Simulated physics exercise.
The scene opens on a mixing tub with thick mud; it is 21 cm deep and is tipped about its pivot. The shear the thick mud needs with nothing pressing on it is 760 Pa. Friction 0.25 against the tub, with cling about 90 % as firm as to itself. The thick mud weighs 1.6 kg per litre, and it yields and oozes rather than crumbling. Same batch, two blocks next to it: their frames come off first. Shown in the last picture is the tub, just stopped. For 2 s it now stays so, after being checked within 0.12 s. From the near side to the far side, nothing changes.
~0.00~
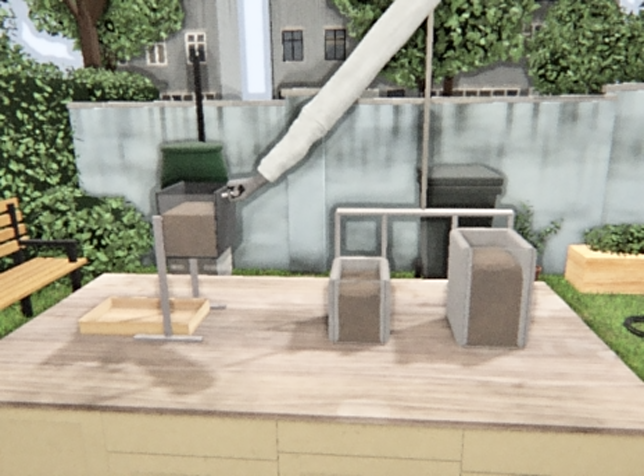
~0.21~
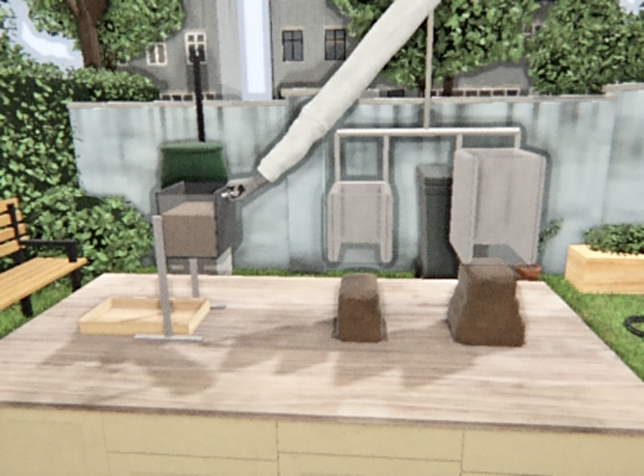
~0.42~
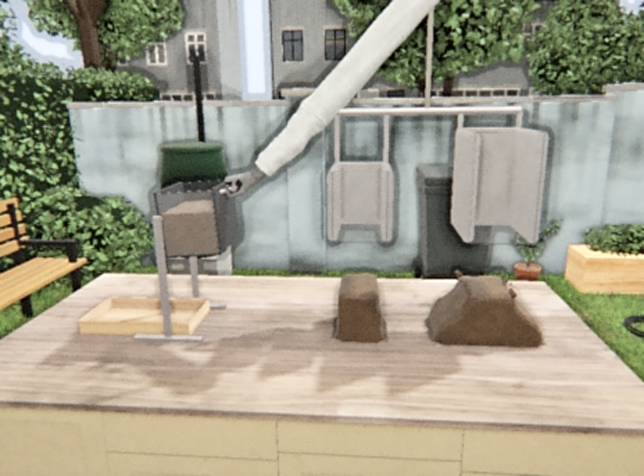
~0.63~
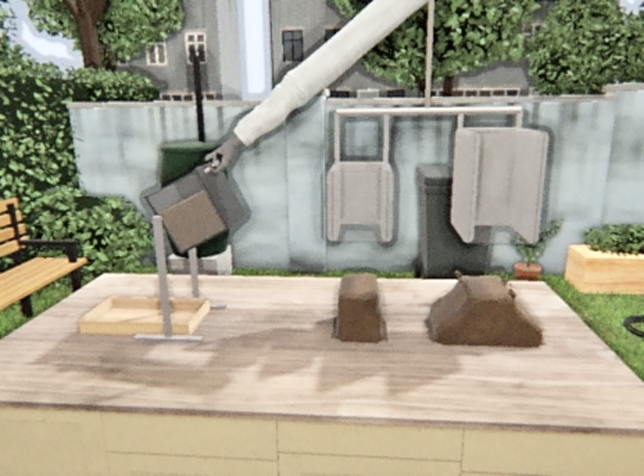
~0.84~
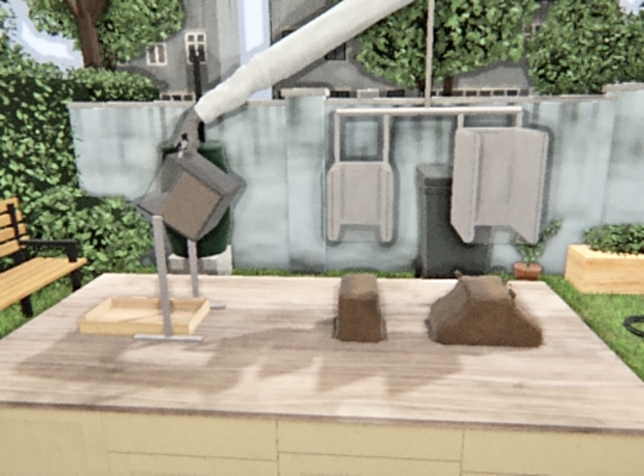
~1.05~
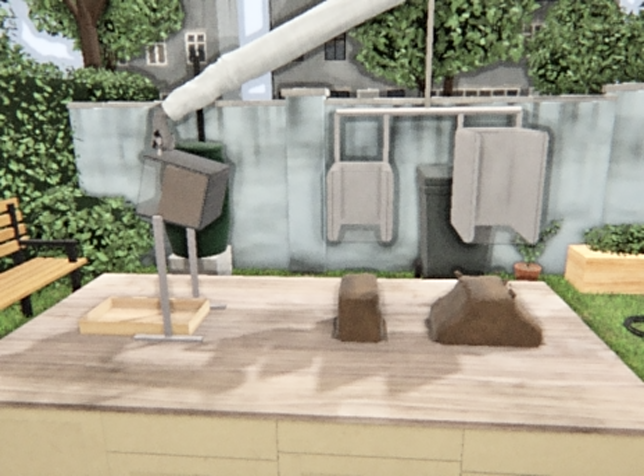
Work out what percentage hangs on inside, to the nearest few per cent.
Some 100 in every hundred.
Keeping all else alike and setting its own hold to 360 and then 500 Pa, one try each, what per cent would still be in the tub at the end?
First try roughly 100 per cent, second try roughly 100 per cent.
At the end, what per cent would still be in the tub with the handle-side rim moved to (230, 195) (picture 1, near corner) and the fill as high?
Some 100 per cent, I reckon.
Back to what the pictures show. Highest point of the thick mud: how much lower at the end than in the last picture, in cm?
Roughly 0 cm.
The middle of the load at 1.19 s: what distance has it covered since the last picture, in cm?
It has gone close to 0 cm.
By 1.19 s, the tub is at 75 degrees and holds 100 %.
By 1.36 s, the tub is at 75 degrees and holds 100 %.
By 1.53 s, the tub is at 75 degrees and holds 100 %.
By 1.70 s, the tub is at 75 degrees and holds 100 %.
By 3.05 s, at the end, the tub is at 75 degrees and holds 100 %.
